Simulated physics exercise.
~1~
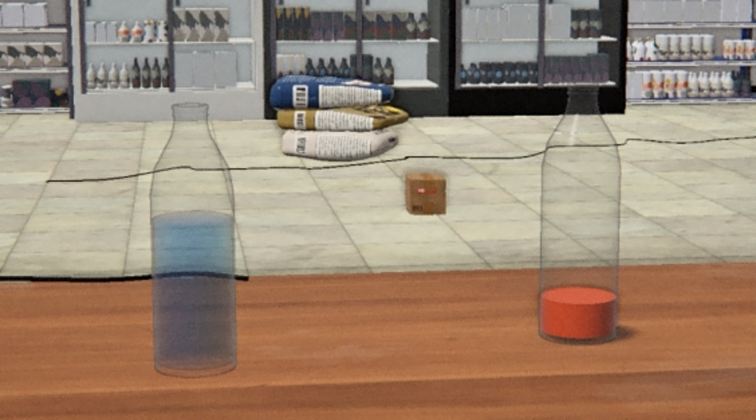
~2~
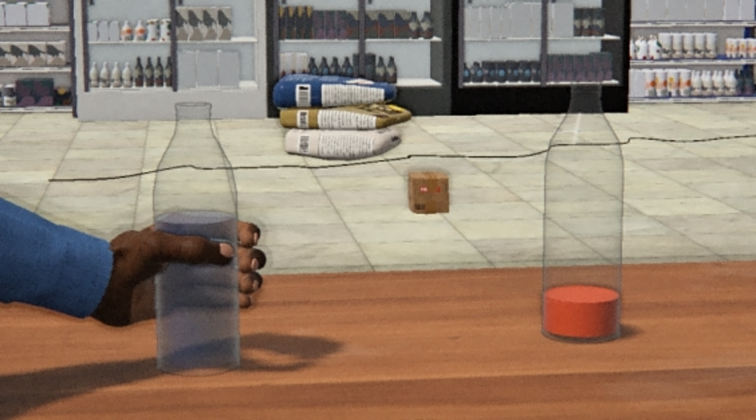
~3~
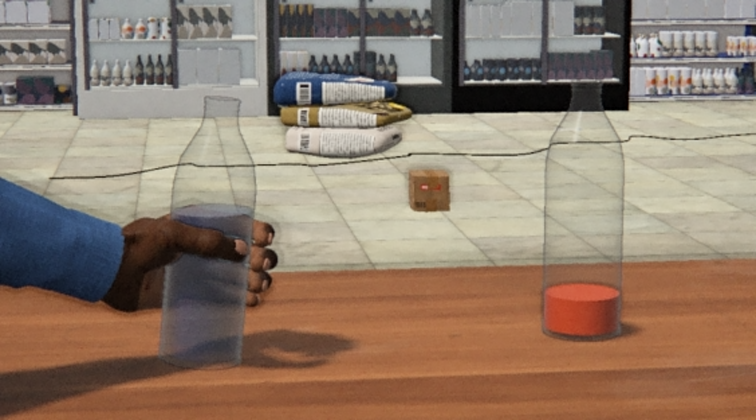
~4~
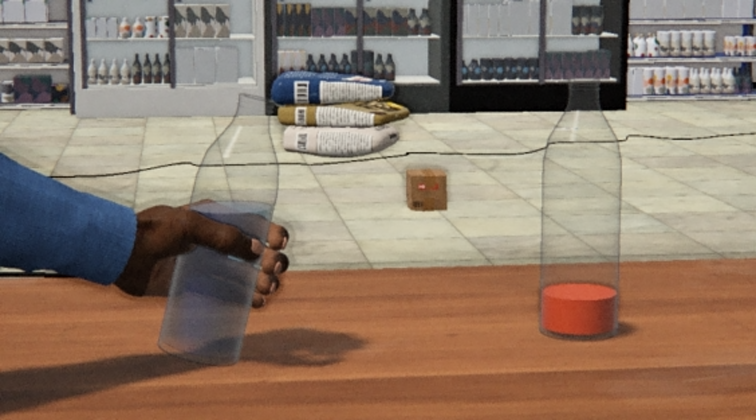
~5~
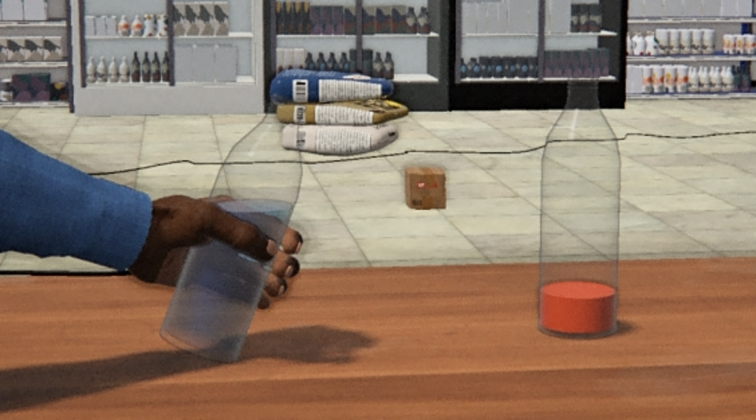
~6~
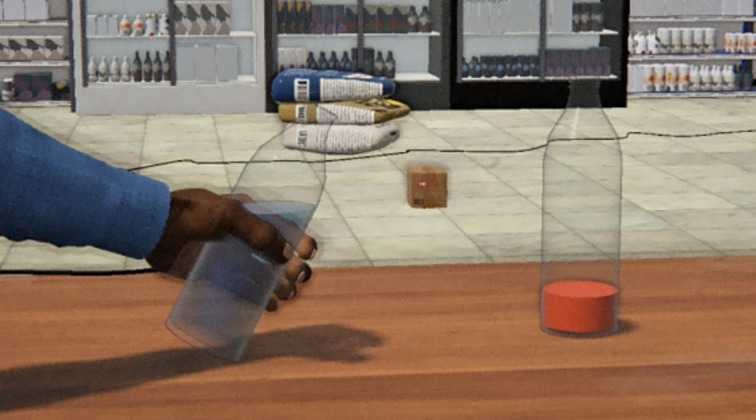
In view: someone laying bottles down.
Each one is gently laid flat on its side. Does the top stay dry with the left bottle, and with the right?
Left bottle: No, wet; right bottle: Yes, dry.
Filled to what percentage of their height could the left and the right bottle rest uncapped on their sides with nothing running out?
24 %, then 26 %.
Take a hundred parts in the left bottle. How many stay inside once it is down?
Roughly 45 per cent.
Soon after, the left bottle is nearly down; left bottle, nothing comes out.
Later, the left bottle lies flat; left bottle, it is running out of the neck.
In the end, both lie flat; left bottle, it is running out of the neck; right bottle, nothing comes out.
